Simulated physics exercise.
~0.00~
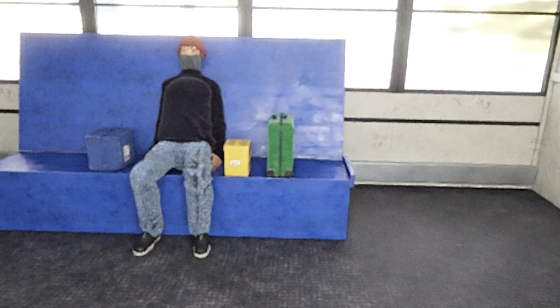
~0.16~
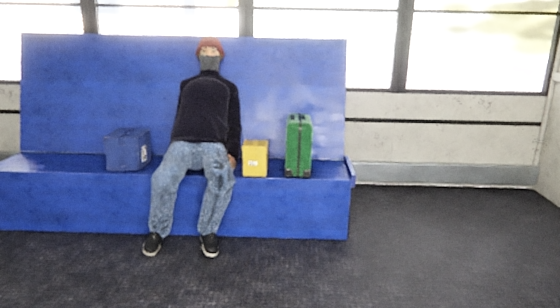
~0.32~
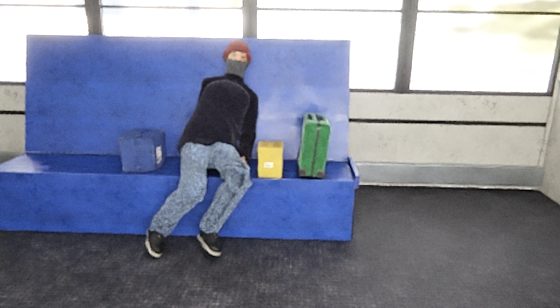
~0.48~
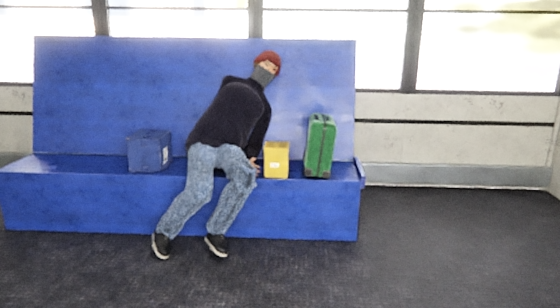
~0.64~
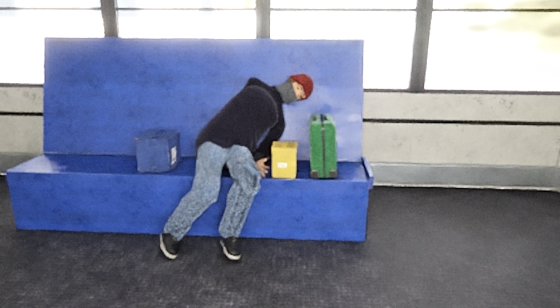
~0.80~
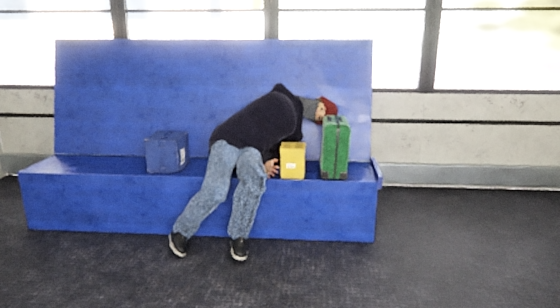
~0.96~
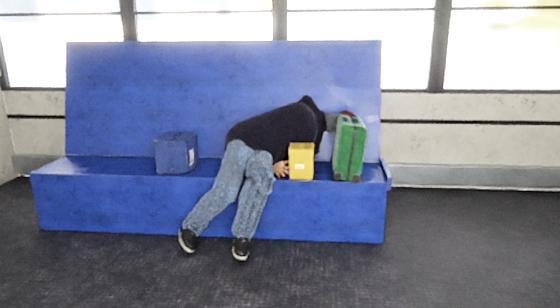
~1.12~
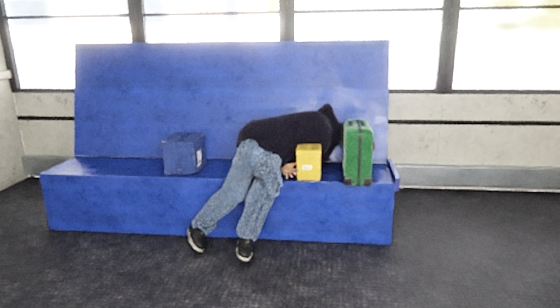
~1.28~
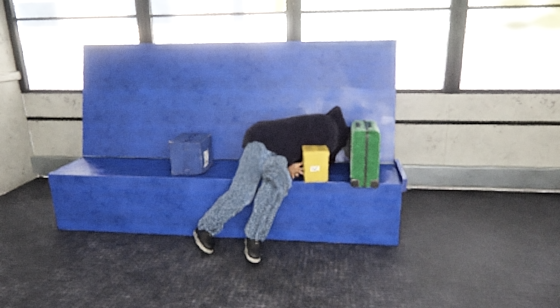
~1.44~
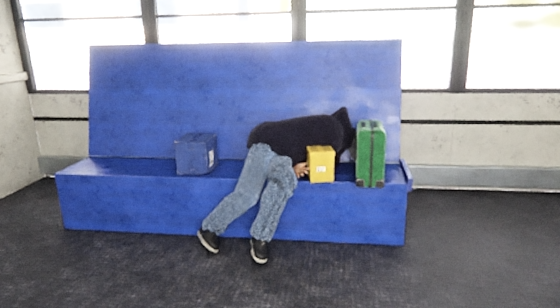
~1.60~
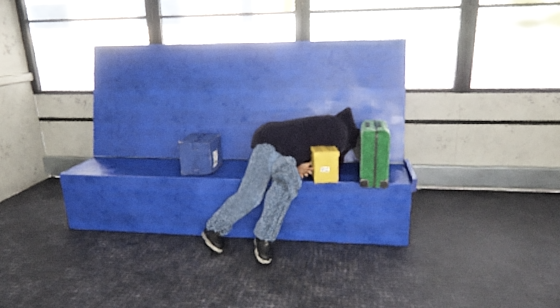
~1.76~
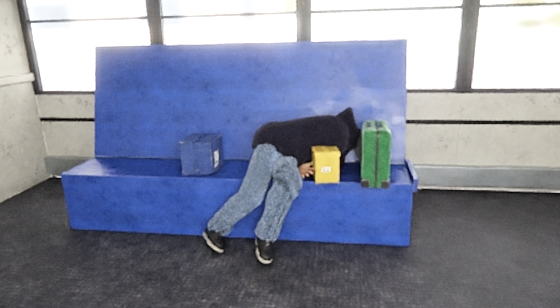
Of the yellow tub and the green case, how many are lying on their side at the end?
None of them are. The yellow tub and the green case both still stand upright on the bench.
